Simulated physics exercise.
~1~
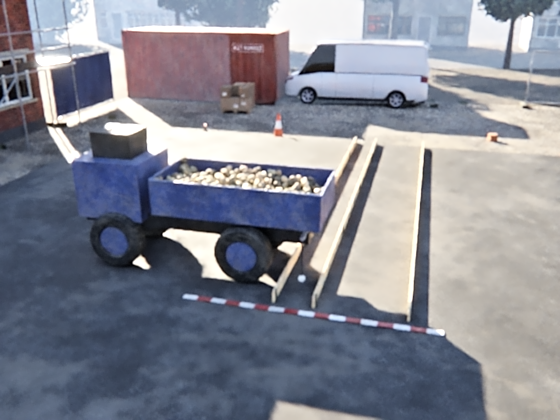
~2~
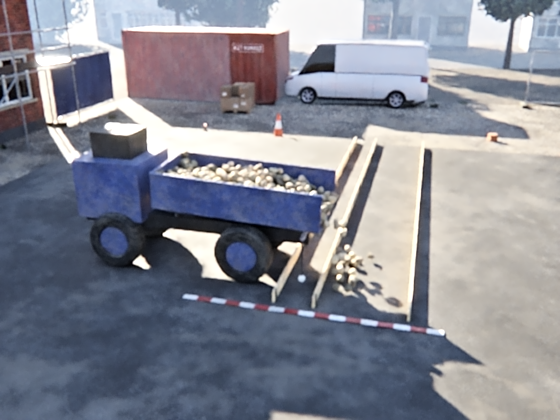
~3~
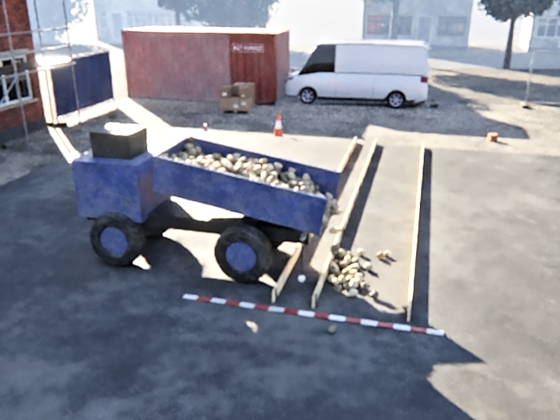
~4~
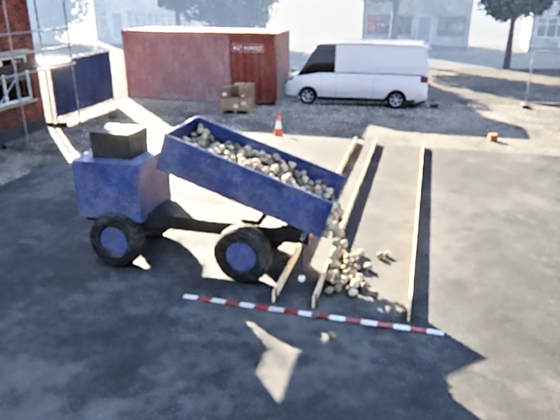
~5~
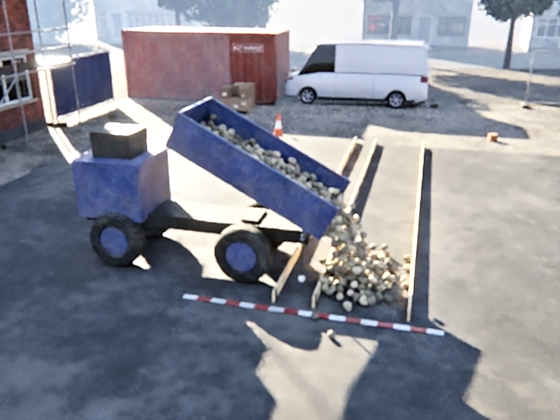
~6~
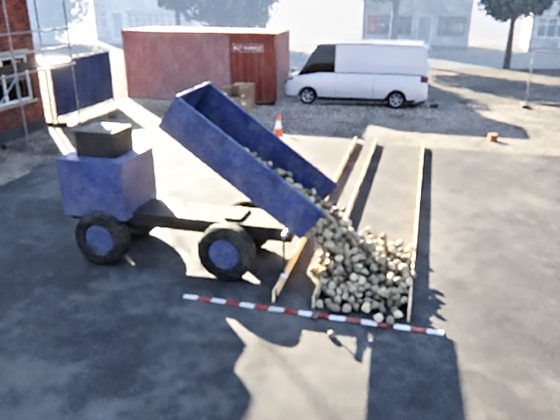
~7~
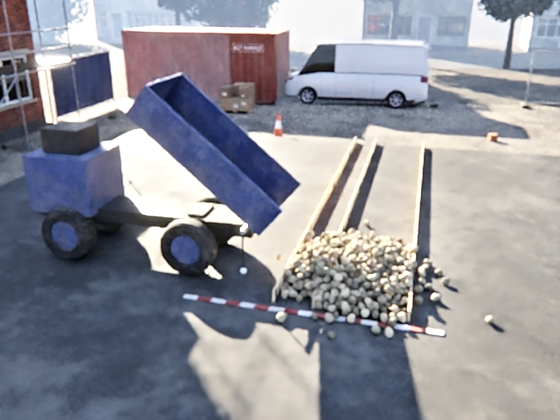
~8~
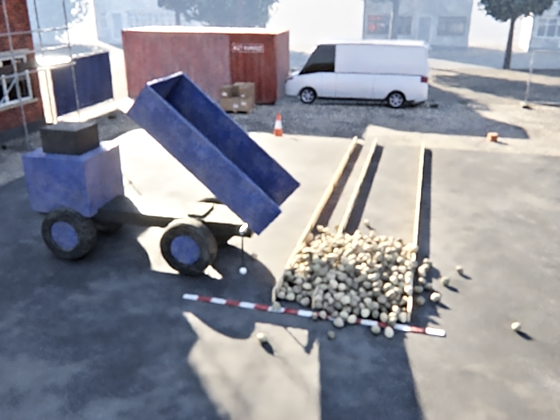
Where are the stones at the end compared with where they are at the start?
At the start the stones are loaded in the blue truck's bed. At the end they lie on the ground lower and further right, mostly heaped among the planks, with a few scattered beyond.
